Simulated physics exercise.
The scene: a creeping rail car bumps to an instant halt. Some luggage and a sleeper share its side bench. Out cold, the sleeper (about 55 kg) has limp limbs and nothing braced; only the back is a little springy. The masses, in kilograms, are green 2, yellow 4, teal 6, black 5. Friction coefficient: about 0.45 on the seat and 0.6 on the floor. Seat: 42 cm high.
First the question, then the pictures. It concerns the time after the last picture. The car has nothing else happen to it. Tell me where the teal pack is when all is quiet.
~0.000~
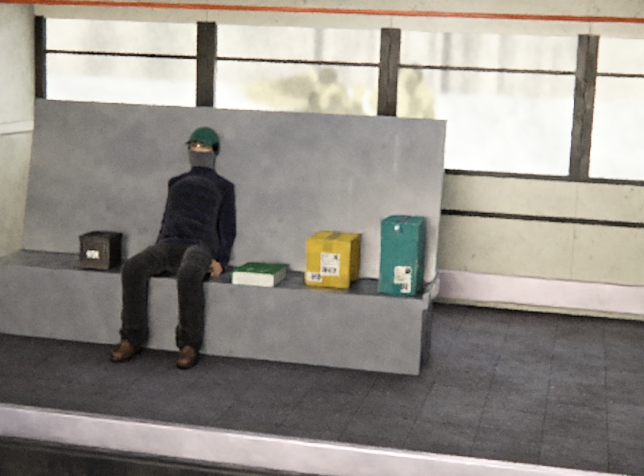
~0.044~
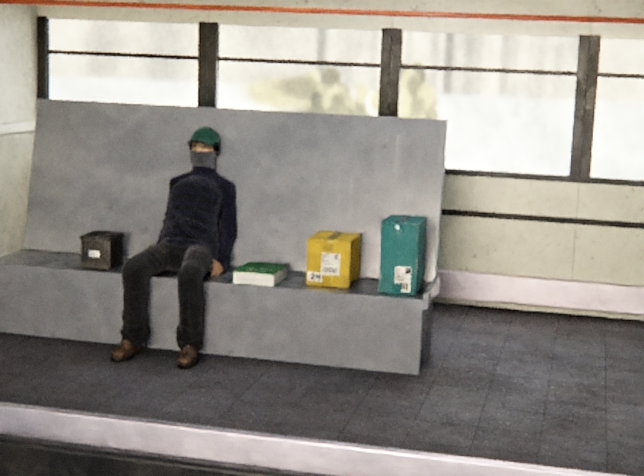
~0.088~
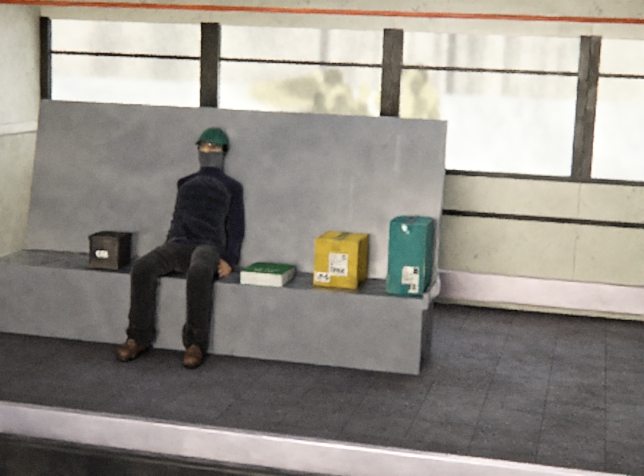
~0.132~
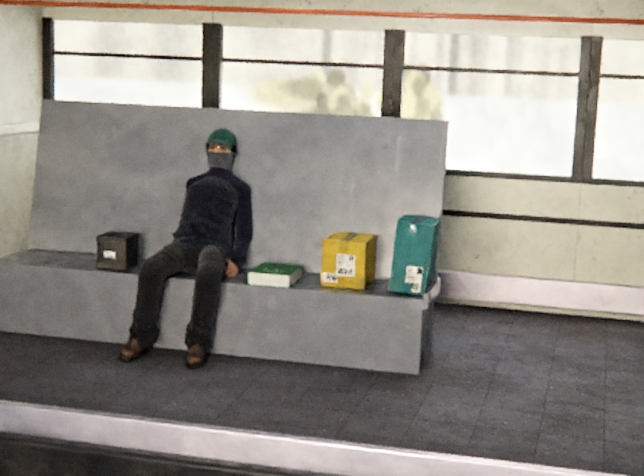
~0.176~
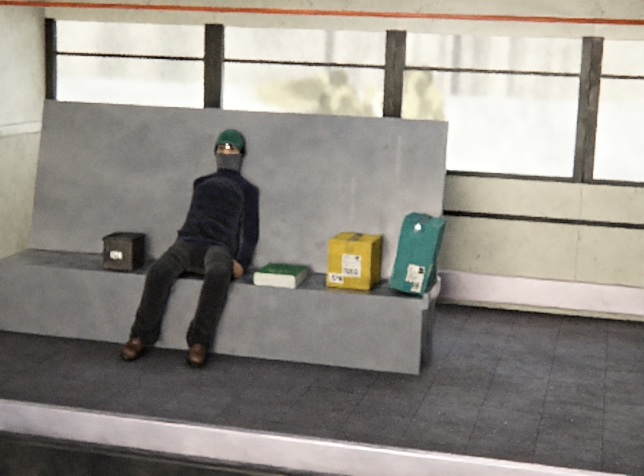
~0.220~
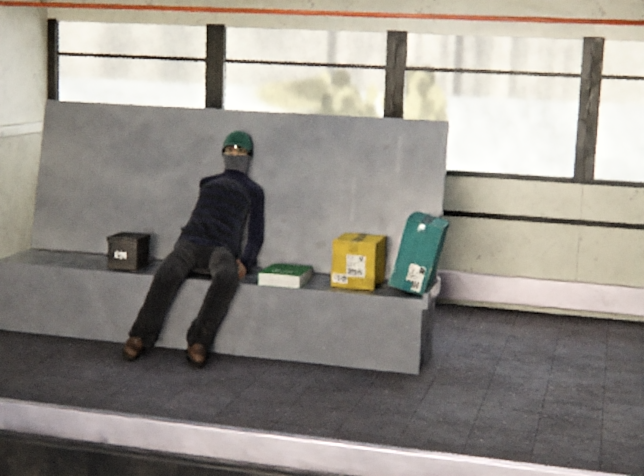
Right where it was.
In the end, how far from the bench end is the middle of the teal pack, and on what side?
It ends some 10 cm short of it.
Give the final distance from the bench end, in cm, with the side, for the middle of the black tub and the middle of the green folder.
Black tub 180 short, green folder 80 short.
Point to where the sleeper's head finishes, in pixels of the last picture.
(331, 262).
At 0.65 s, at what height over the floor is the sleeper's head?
About 90 cm.
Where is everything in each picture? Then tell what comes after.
Teal pack (402, 254), green folder (260, 274), in the first picture.
Teal pack (403, 254), green folder (261, 274), in the second picture.
Teal pack (410, 255), green folder (268, 274), in the third picture.
Teal pack (415, 254), green folder (276, 275), in the fourth picture.
Teal pack (418, 253), green folder (282, 275), in the fifth picture.
Teal pack (420, 253), green folder (286, 275). Everything loose set off at about 1.2 m/s, in the sixth picture.
After 0.40 s the teal pack is 7 cm short of the bench end, tilted 15°, near (419, 253) in the last picture's view.
After 0.65 s the teal pack is 14 cm short of the bench end, tilted 5°, near (407, 253) in the last picture's view; the green folder 80 cm short of the bench end, tilted 0°.
After 1.05 s the teal pack is 12 cm short of the bench end, tilted 0°, near (411, 255) in the last picture's view.
At rest, 2.2 s, green folder stays on; yellow holdall stays on; teal pack stays on; black tub stays on; sleeper's hips keep to the seat.
